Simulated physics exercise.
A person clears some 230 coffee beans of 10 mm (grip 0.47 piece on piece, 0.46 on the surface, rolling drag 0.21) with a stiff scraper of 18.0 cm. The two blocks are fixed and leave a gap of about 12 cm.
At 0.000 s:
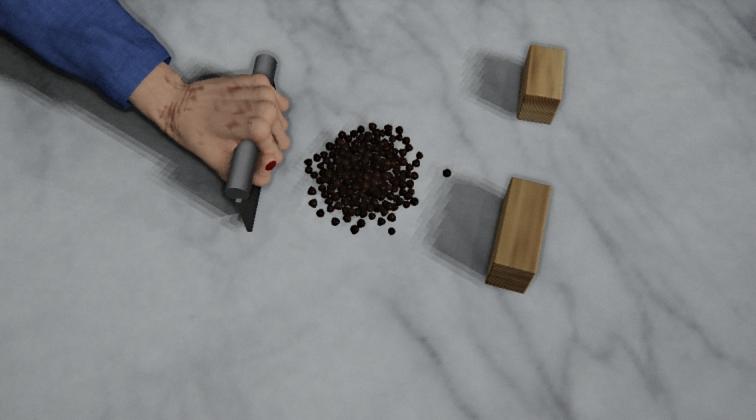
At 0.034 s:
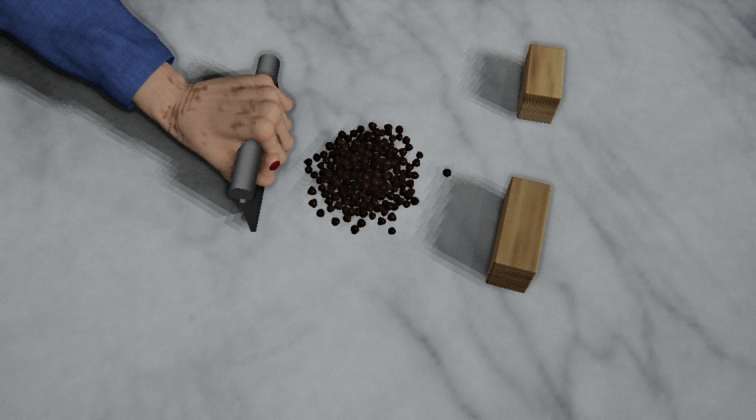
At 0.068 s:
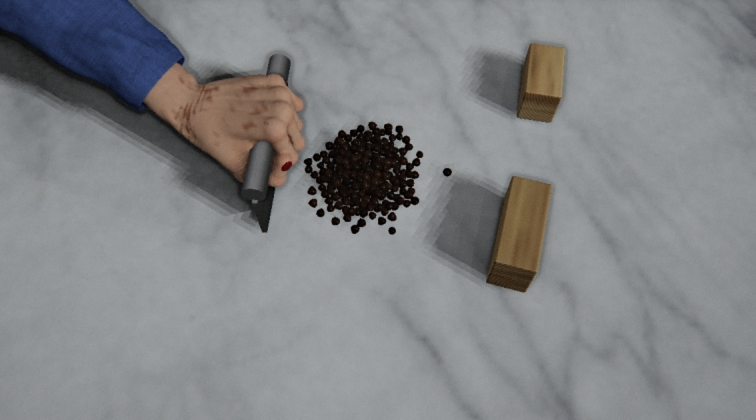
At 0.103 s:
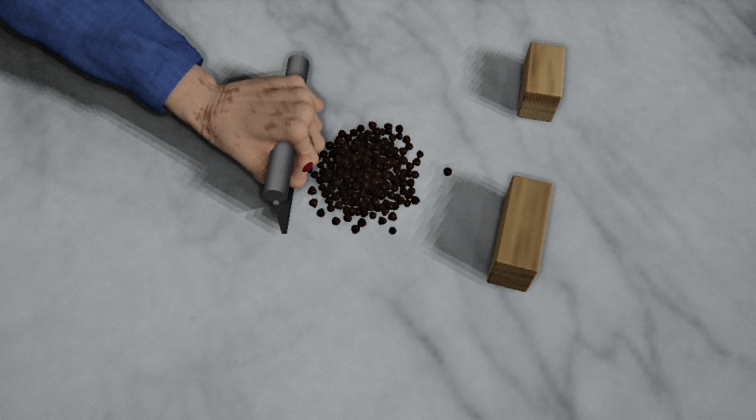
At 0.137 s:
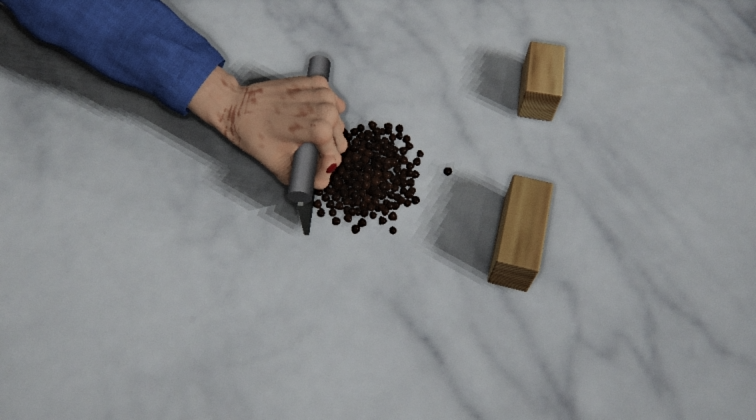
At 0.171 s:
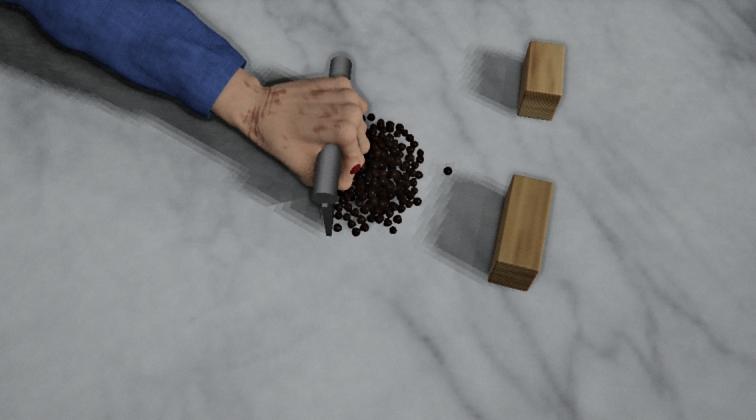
A hand in a blue sleeve sliding a grey scraper rightward across marble into a pile of dark beans near two wooden blocks.
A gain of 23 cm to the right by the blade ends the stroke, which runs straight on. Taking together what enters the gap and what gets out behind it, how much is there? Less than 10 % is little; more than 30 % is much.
The amount is much.
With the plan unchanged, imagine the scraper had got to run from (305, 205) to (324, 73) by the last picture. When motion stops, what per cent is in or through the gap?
I'd say 35 per cent winds up through the gap.
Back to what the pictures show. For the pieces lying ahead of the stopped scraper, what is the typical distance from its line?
Distance: Around 5 cm.
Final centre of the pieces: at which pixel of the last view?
Near (508, 152).
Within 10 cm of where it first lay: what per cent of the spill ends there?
Roughly 5 percent.
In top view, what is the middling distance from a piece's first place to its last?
18 cm.
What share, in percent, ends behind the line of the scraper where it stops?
About 10 %.
Then, at 0.33 s, scraper 20 cm from its start, spill 17 cm wide; held up before the blocks 100 %.
After 0.50 s, scraper 24 cm from its start, spill 24 cm wide; in or through the gap 40 %, round the near block 10 %, held up before the blocks 55 %.
Then, at 0.64 s, scraper 24 cm from its start, spill 26 cm wide; in or through the gap 40 %, round the near block 10 %, held up before the blocks 50 %.
At rest (1.0 s), in or through the gap 40 %, round the near block 10 %, round the far block 0 %, held up before the blocks 50 %.
